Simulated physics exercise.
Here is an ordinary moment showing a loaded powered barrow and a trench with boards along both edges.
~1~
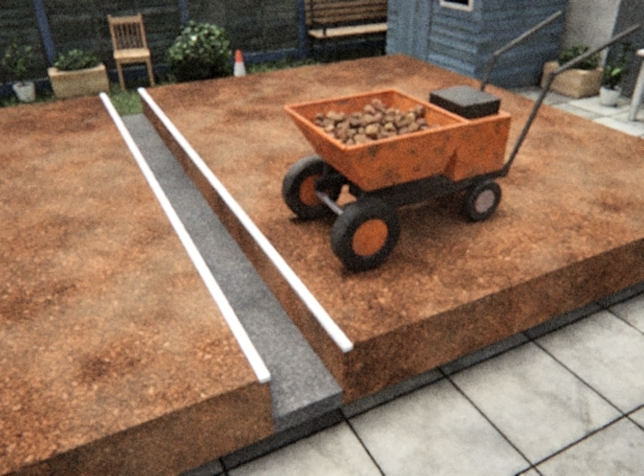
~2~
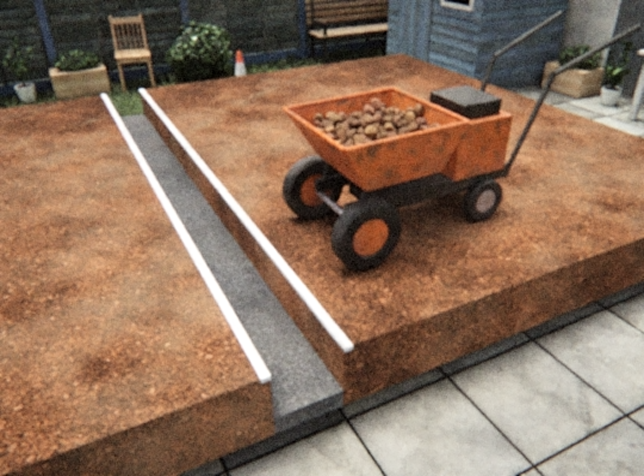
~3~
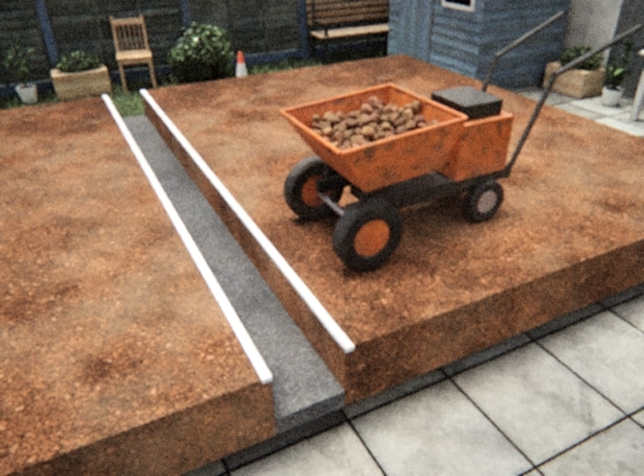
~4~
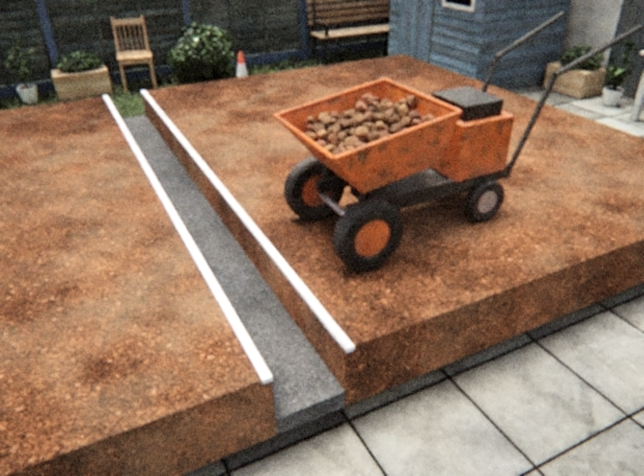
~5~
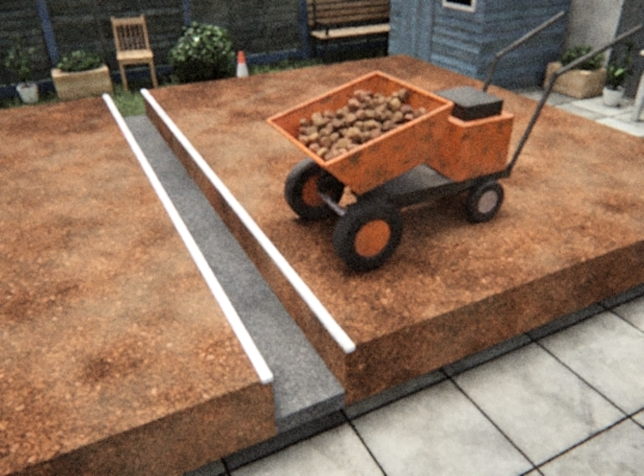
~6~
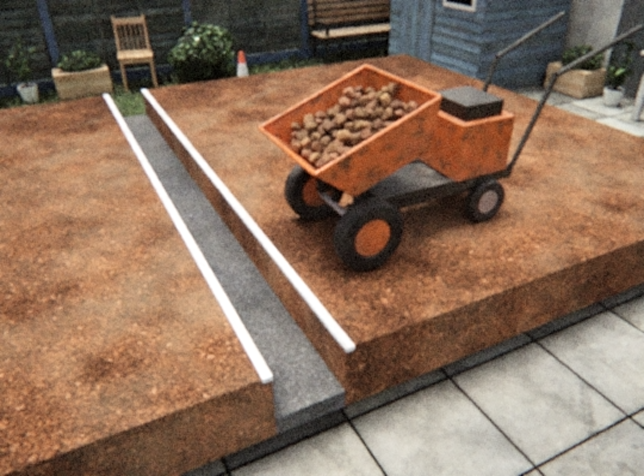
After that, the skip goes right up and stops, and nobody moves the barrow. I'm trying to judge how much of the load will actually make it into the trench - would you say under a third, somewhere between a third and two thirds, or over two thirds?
Honestly, the trench gets beyond two-thirds of the load.
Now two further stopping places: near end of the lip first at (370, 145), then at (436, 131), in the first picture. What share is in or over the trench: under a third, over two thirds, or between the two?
The first try: More than two thirds. The second: Under a third.
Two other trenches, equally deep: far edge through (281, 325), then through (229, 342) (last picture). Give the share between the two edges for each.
Lab note: Case 1 near 30 percent, case 2 near 100 percent.
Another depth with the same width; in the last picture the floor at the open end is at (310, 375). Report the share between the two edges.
The share would be roughly 80 per cent.
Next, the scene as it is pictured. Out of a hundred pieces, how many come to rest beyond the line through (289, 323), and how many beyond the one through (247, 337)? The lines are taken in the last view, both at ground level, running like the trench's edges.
Respectively 70 and 10 percent.
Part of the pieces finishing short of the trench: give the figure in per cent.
Call it some 0 percent of the pieces.
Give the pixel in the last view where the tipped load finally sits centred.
Close to (238, 295), more or less.
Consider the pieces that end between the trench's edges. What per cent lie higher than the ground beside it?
0 per cent, near enough.
Shortly afterwards, skip tipped steeply; the whole lot in the skip.
Next, skip tipped right over; the bulk in the skip; near a quarter in or heaped over the trench; only a few beyond it; only a few falling.
Some moments later, skip tipped right over; near a quarter in the skip; near two thirds in or heaped over the trench; a little beyond it.
In the end, skip tipped right over; all but a few in or heaped over the trench; a little beyond it.
